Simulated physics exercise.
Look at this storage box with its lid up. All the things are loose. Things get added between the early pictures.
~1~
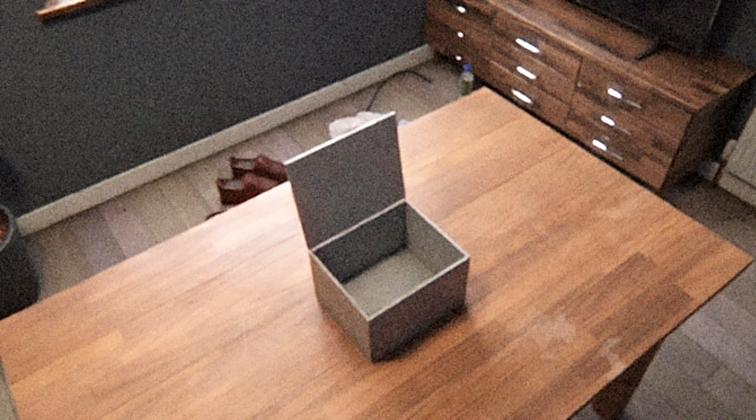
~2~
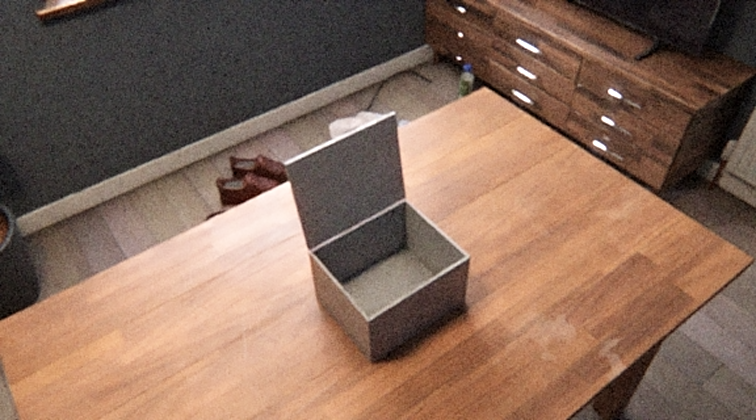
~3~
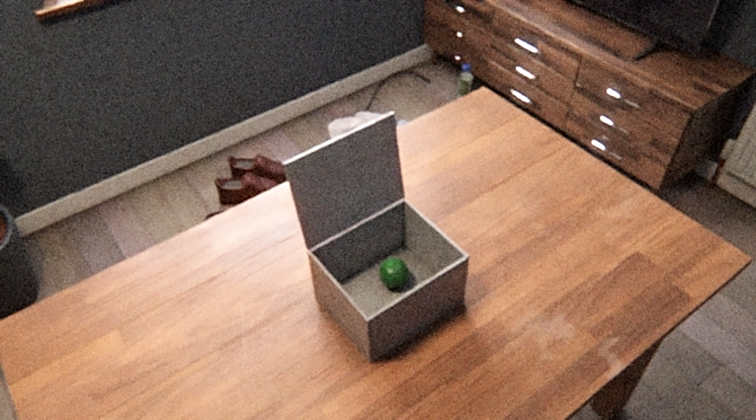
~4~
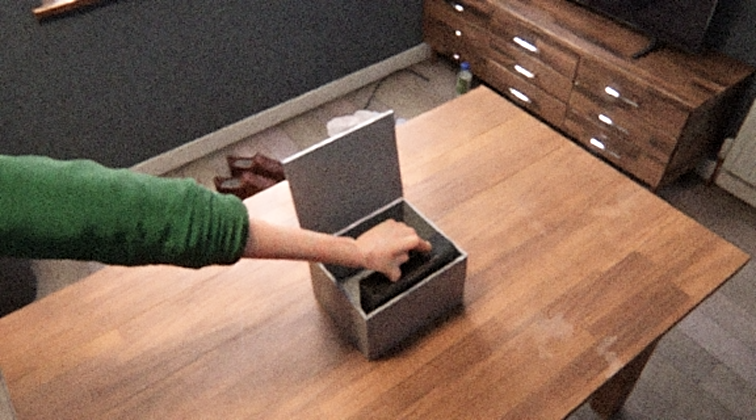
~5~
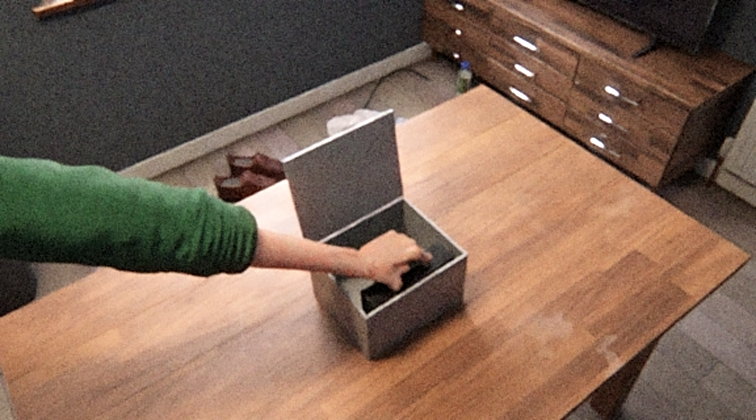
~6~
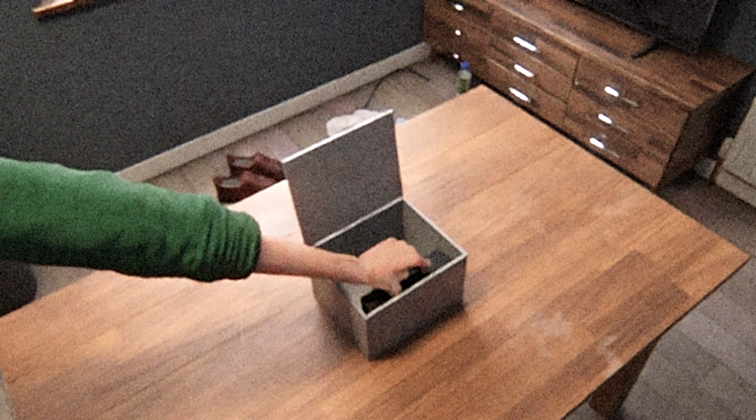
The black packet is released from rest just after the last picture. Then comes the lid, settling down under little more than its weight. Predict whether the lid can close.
Prediction: The lid closes.
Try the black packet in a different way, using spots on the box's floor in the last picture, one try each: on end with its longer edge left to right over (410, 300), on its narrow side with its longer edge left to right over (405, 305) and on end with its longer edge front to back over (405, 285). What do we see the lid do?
Well, first time it won't go down, second time it goes down fine, and third time it won't go down.
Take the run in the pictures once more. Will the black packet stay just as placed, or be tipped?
The black packet stays as it was set.
Then, 1.50 s later than the last frame, lid 67° above the rim.
Then, 1.80 s later than the last frame, lid 32° above the rim.
When it is over, lid shut; both as before. End places, in pixels of the last picture, black packet near (408, 297).
